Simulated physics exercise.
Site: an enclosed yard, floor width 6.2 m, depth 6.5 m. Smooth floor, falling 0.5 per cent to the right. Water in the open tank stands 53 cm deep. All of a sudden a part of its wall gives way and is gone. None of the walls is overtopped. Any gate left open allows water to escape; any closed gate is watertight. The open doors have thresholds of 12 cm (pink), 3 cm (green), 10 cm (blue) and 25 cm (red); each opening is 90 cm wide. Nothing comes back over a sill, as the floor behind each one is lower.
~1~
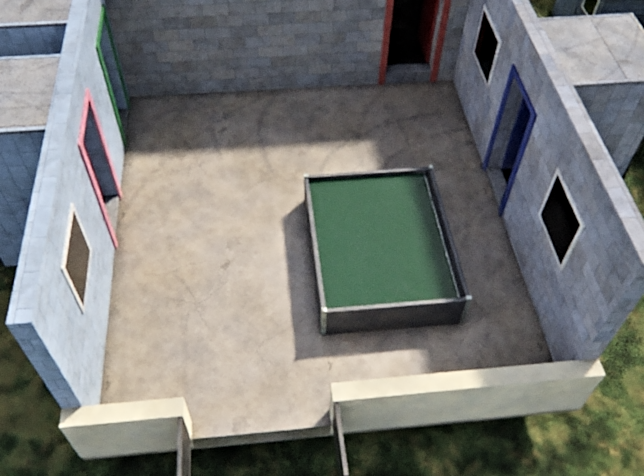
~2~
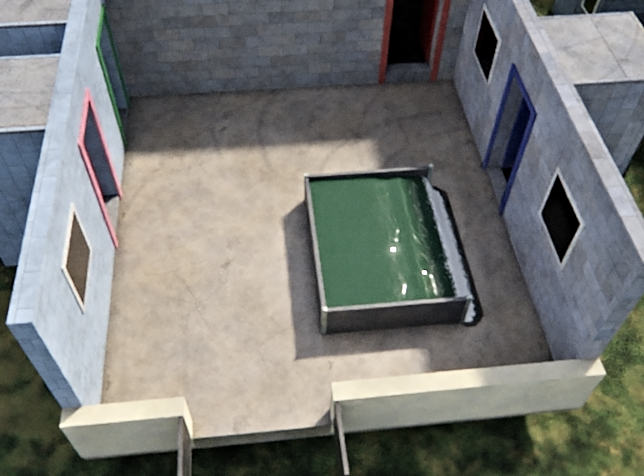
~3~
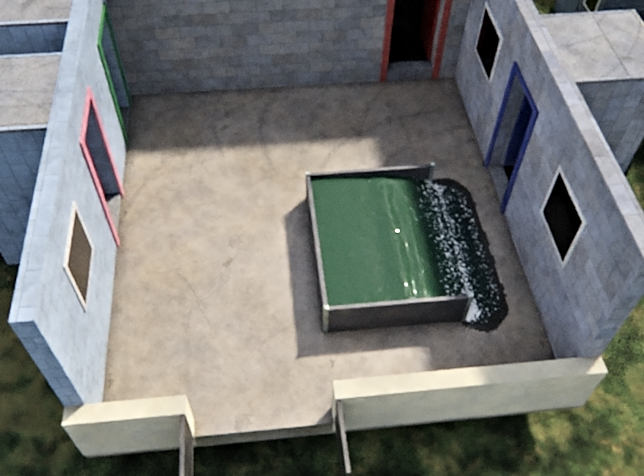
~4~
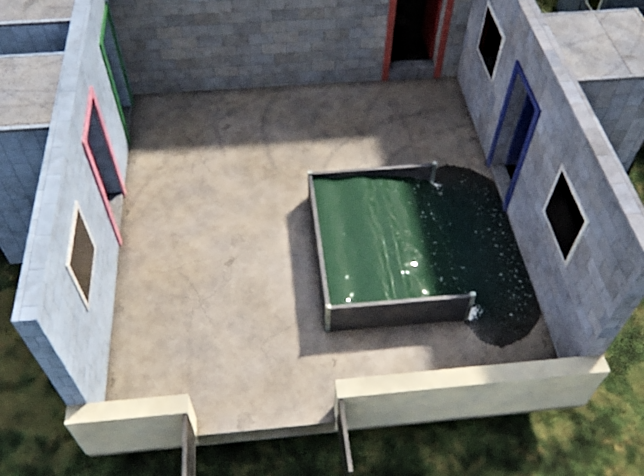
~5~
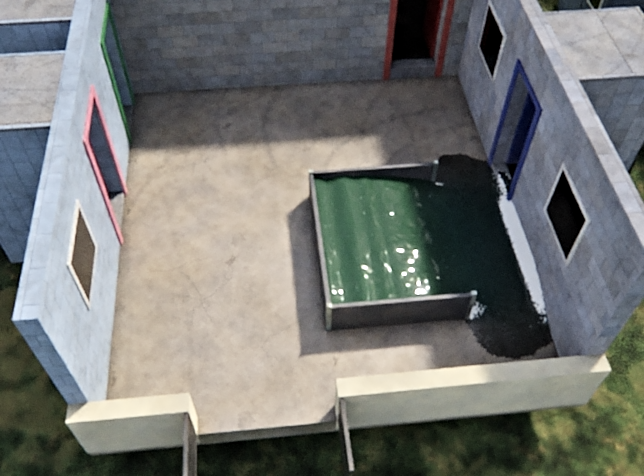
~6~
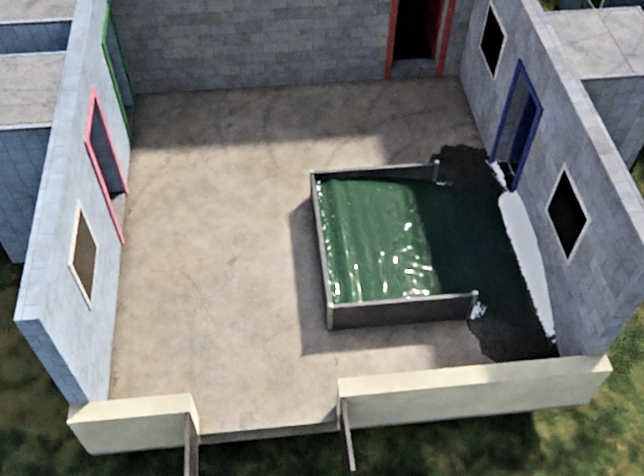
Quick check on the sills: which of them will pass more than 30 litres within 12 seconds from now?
At the pink door the amount will not overshoot the limit. At the green door the amount will overshoot the limit. At the blue door the amount will overshoot the limit. At the red door the amount will not overshoot the limit.
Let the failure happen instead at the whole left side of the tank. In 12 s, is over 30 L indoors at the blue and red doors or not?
Blue stays inside, red stays inside, judged against that limit.
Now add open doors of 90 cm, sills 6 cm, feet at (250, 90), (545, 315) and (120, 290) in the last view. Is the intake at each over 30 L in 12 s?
Door 1: Lower; door 2: Higher; door 3: Lower.
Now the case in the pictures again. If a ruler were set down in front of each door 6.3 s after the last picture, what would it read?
In centimetres, the pink door has 3, the green door 8, the blue door 12 and the red door 8.
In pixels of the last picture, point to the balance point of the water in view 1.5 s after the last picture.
Around (447, 251).
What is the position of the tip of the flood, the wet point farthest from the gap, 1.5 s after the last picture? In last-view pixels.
(456, 77).
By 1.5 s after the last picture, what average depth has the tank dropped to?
Mean depth: About 18 cm.
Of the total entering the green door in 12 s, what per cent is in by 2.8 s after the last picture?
Some 0 per cent by then.
Then, 0.7 s after the last picture water covers 15 % of the floor and is deepest (43 cm) near (520, 254); pink door not reached, green door not reached, blue door 28 cm at the sill, 71 L in, red door not reached.
Then, 1.5 s after the last picture water covers 25 % of the floor and is deepest (42 cm) near (565, 381); pink door not reached, green door not reached, blue door 26 cm at the sill, 165 L in, red door not reached.
Then, 2.8 s after the last picture water covers 45 % of the floor and is deepest (24 cm) near (565, 381); pink door not reached, green door not reached, blue door 16 cm at the sill, 235 L in, red door 21 cm at the sill, 0 L in.
Then, 6.3 s after the last picture water covers 90 % of the floor and is deepest (14 cm) near (516, 245); pink door 3 cm at the sill, 0 L in, green door 8 cm at the sill, 26 L in, blue door 12 cm at the sill, 252 L in, red door 8 cm at the sill, 0 L in.
Then, 11.3 s after the last picture water covers 100 % of the floor and is deepest (8 cm) near (283, 112); pink door 4 cm at the sill, 0 L in, green door 6 cm at the sill, 79 L in, blue door 6 cm at the sill, 254 L in, red door 7 cm at the sill, 0 L in.
